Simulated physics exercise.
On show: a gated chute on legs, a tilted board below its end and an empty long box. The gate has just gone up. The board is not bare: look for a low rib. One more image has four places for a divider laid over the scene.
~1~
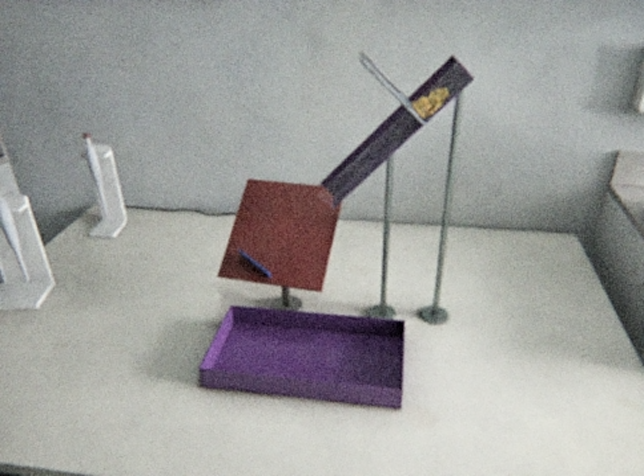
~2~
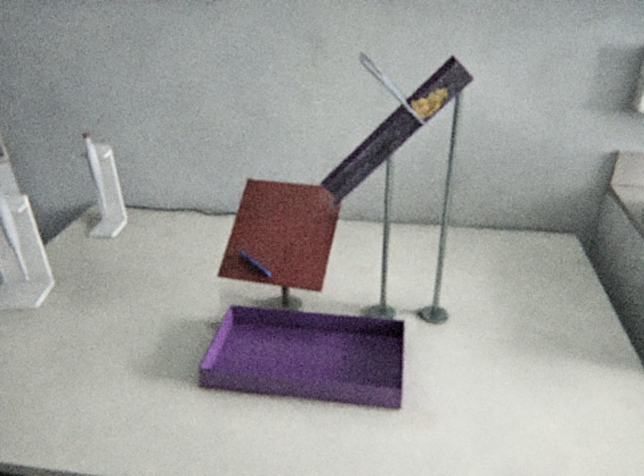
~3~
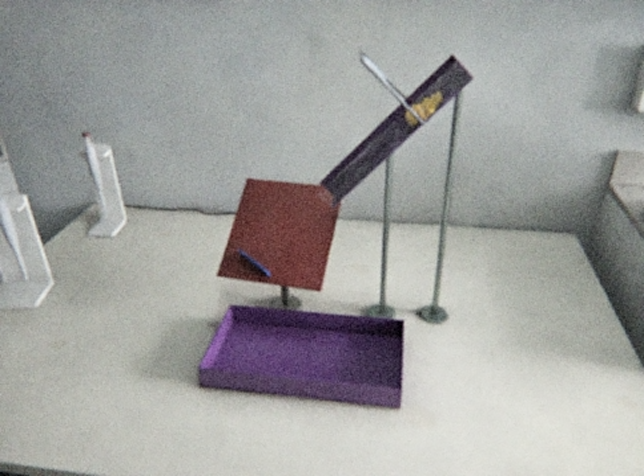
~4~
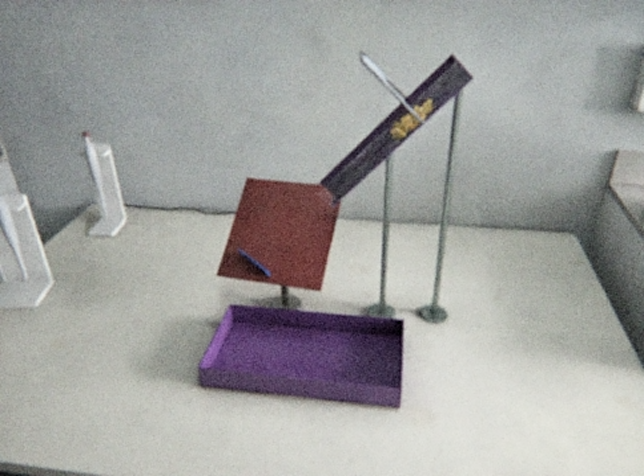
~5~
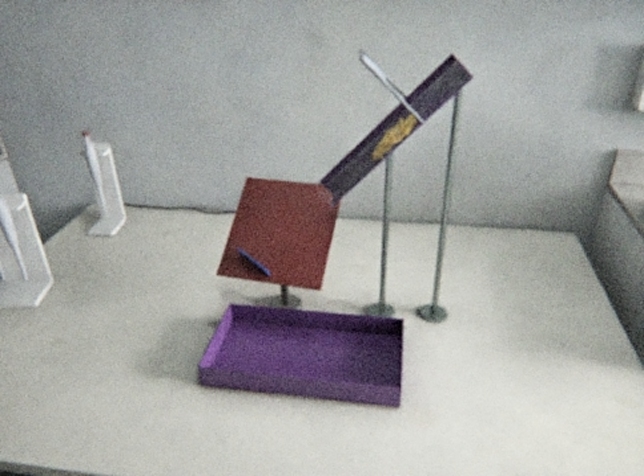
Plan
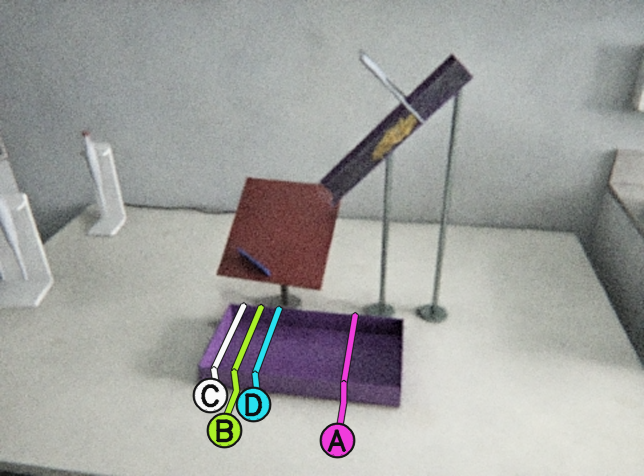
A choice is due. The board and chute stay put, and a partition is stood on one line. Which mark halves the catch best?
D works best here.
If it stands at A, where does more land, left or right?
The left side.
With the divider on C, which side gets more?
Right.
On the marked copy, line A crosses the front rim at (343, 382); line B crosses the front rim at (234, 370); line C crosses the front rim at (214, 368); line D crosses the front rim at (255, 372).
For line A, of what is caught, all on the left of the divider, none on the right.
For line B, of what is caught, a small part on the left of the divider, most on the right.
For line C, of what is caught, a stray few on the left of the divider, nearly all on the right.
For line D, of what is caught, about half on the left of the divider, about half on the right.
